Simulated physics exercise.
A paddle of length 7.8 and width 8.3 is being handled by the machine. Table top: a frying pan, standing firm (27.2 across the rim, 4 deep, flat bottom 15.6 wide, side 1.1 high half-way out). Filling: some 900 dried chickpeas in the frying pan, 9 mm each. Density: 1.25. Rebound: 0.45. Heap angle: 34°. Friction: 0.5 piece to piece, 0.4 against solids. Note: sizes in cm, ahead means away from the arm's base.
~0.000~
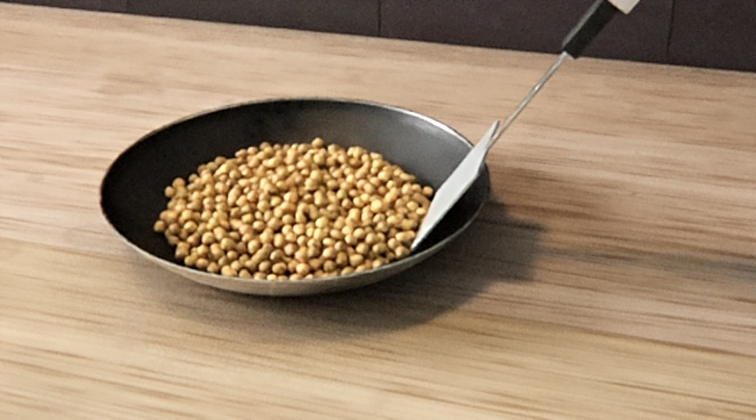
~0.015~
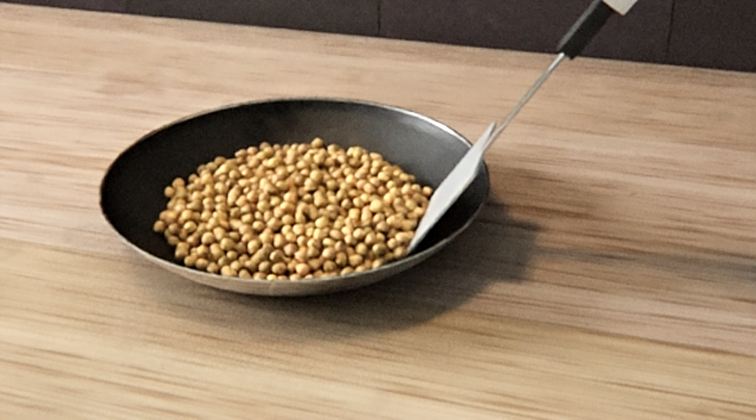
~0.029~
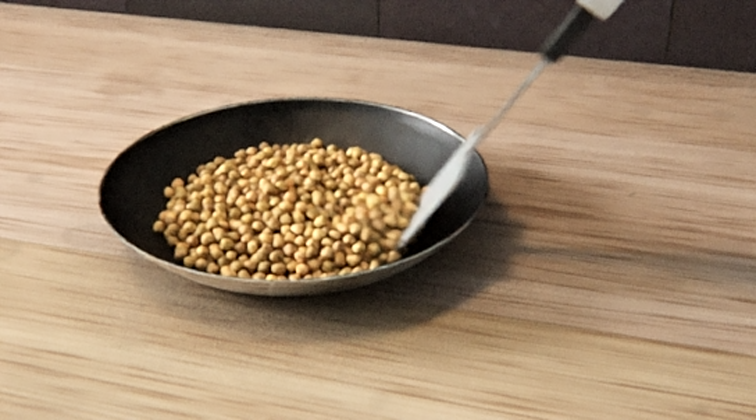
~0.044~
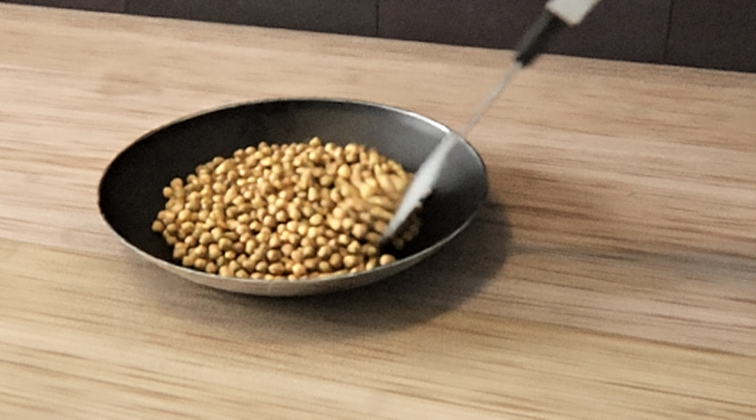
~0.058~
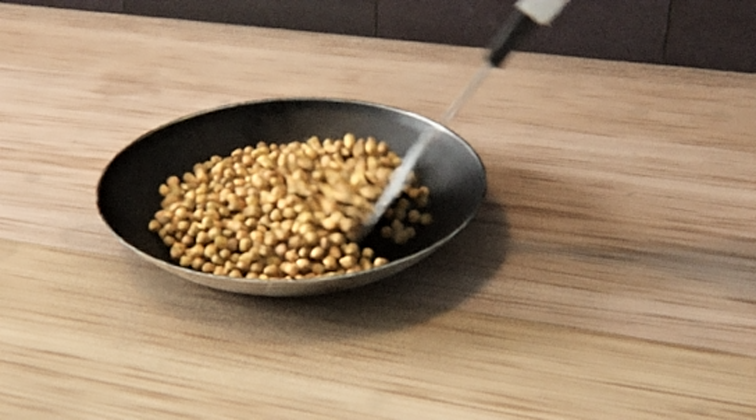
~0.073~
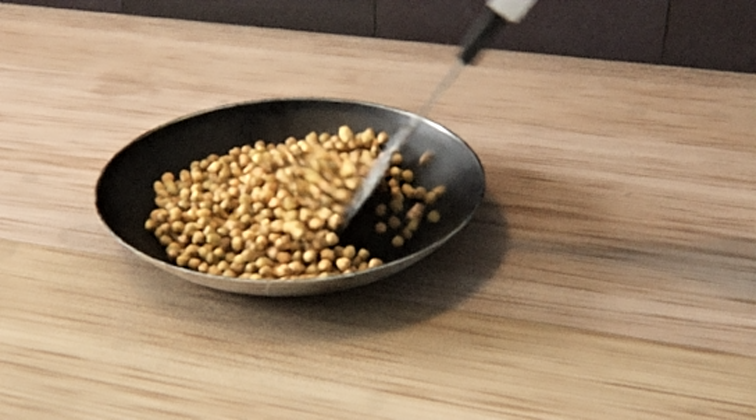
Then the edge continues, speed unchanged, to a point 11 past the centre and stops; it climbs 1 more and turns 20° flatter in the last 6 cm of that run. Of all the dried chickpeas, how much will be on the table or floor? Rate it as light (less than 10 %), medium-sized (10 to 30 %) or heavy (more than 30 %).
Rated heavy.
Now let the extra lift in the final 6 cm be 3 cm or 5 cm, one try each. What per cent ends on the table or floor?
First try about 35 %, second try about 30 %.
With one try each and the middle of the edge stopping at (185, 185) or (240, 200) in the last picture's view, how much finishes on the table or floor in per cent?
Around 20 per cent for the first try and 5 per cent for the second.
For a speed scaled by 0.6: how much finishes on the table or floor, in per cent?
About 35 per cent.
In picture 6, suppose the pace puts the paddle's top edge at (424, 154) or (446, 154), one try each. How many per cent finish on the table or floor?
Near 35 per cent in the first try and near 25 per cent in the second.
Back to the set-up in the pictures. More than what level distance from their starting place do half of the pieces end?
Somewhere around 6 centimetres, I'd say.
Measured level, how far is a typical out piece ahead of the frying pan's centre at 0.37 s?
That distance is around 24 cm.
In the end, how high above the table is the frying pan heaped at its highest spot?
Some 3.5 cm above the table.
By 0.11 s, sloping 57°, highest piece 9 above the table; 899 in the frying pan, 1 on the blade or in flight.
By 0.15 s, sloping 52°, highest piece 11 above the table; 898 in the frying pan, 2 on the blade or in flight.
By 0.37 s, sloping 37°, highest piece 13 above the table; 542 in the frying pan, 244 on the table or floor, 114 on the blade or in flight.
By 1.42 s, sloping 37°, highest piece 3 above the table; 542 in the frying pan, 358 on the table or floor.
Final count, 542 in the frying pan, 358 on the table or floor. That is 40 % on the table or floor.
